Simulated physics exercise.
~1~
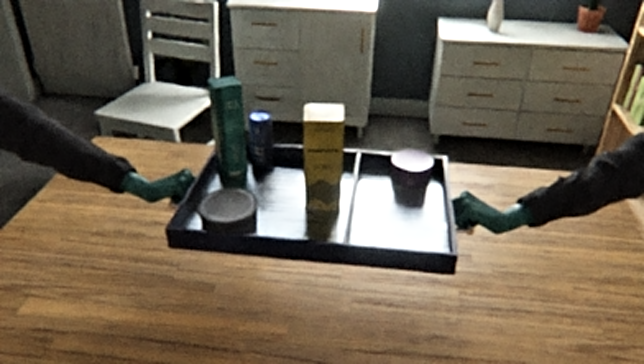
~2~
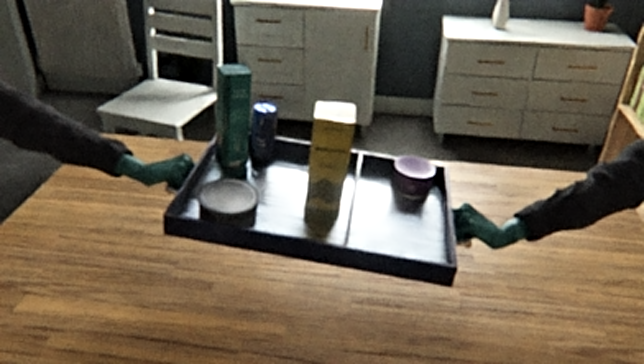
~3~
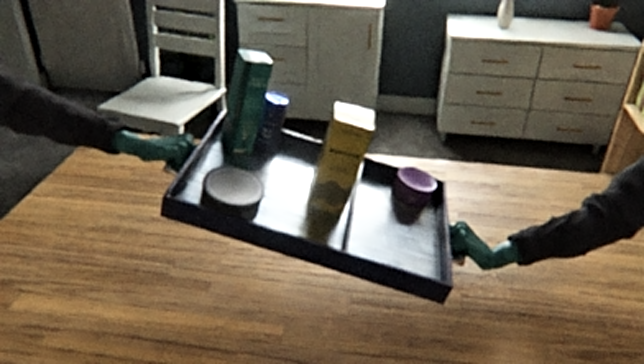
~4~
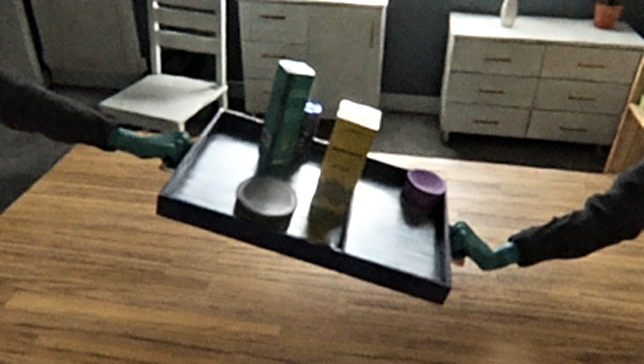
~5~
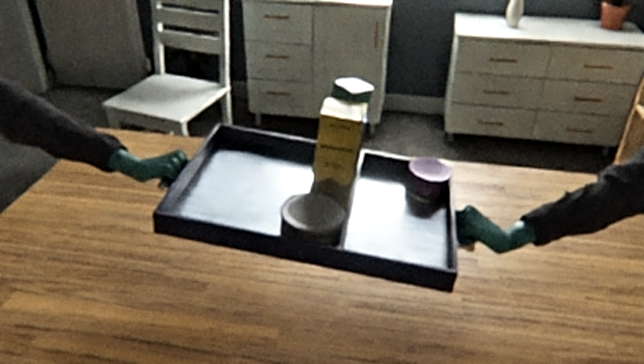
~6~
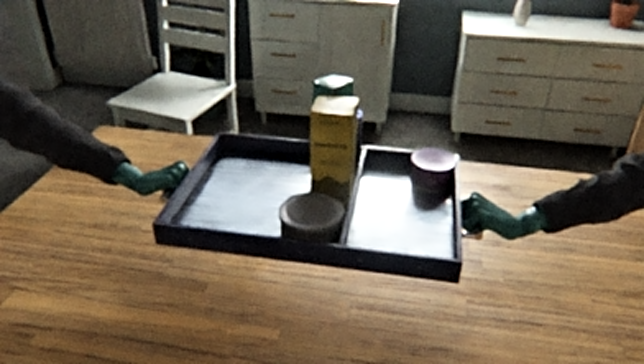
The clip opens on two gloved hands holding a dark tray over a wooden table, with a turquoise carton, a blue can and a grey tub on the left, and a yellow carton and a purple tub farther right. The hands tip the tray down towards the right, and the cartons lean. The turquoise carton, blue can and grey tub then slide right across the tray. They stop near the cross bar, the turquoise carton behind the yellow one. Finally the tray is levelled, with both cartons upright, the yellow carton and purple tub still about where they began, and the left side empty.
